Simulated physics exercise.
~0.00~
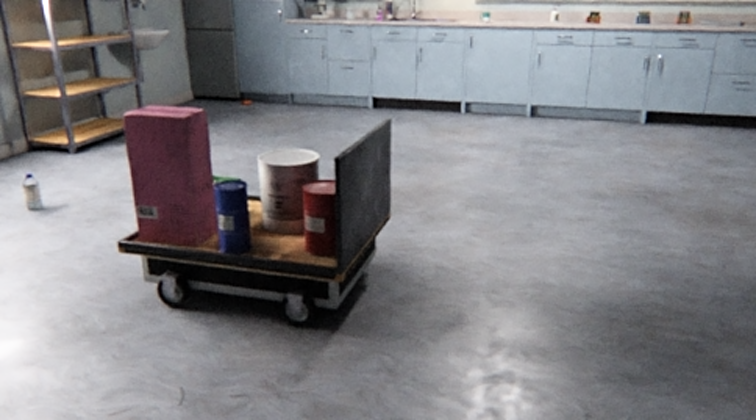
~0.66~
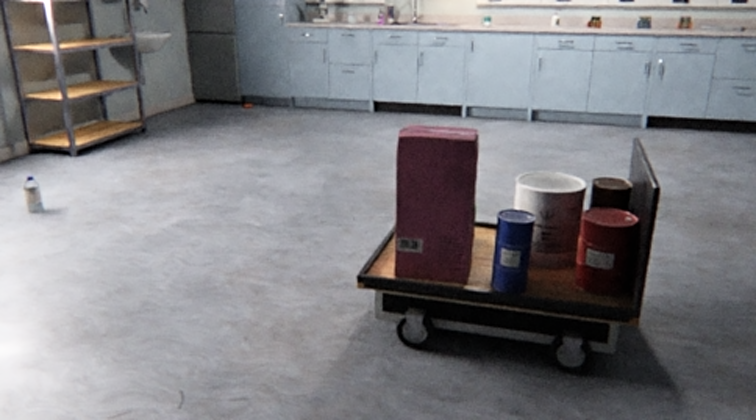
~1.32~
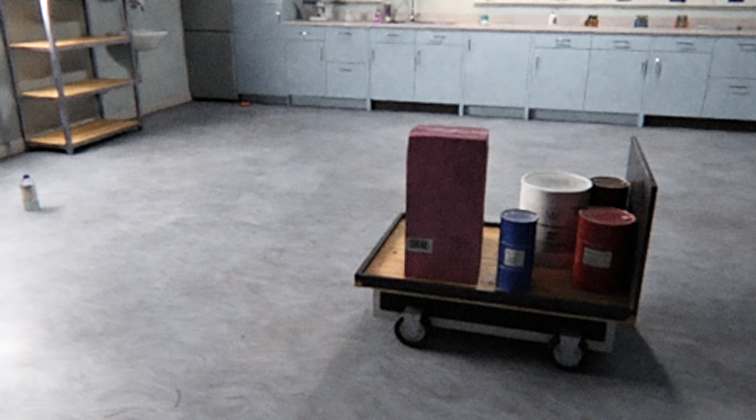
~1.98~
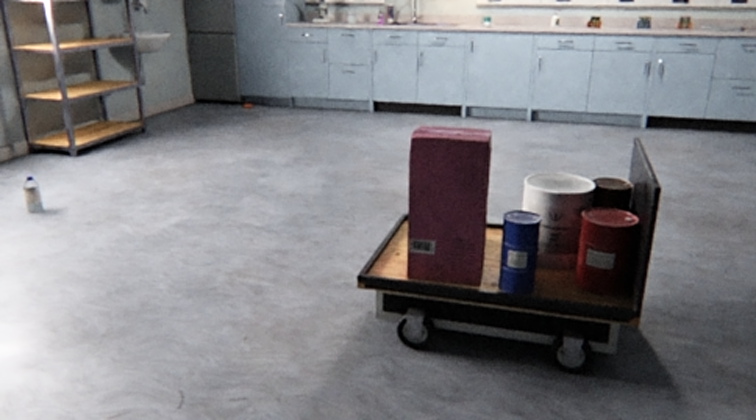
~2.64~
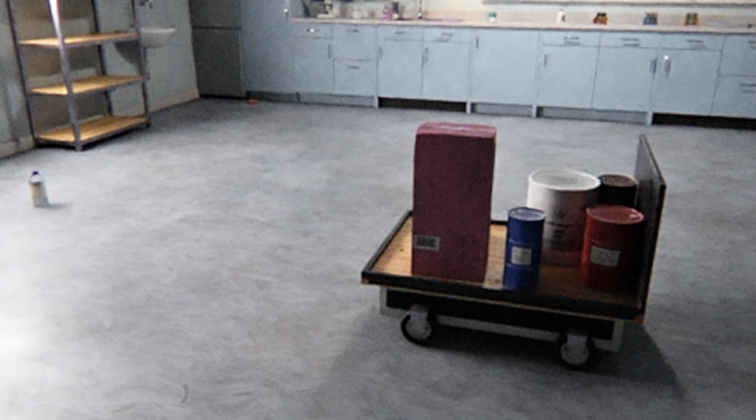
A flat cart carrying a tall pink box, a white pail and blue, red and dark brown canisters rolls to the right across a grey workshop floor and stops, the box shifting slightly toward the canisters as everything visible aboard remains upright.
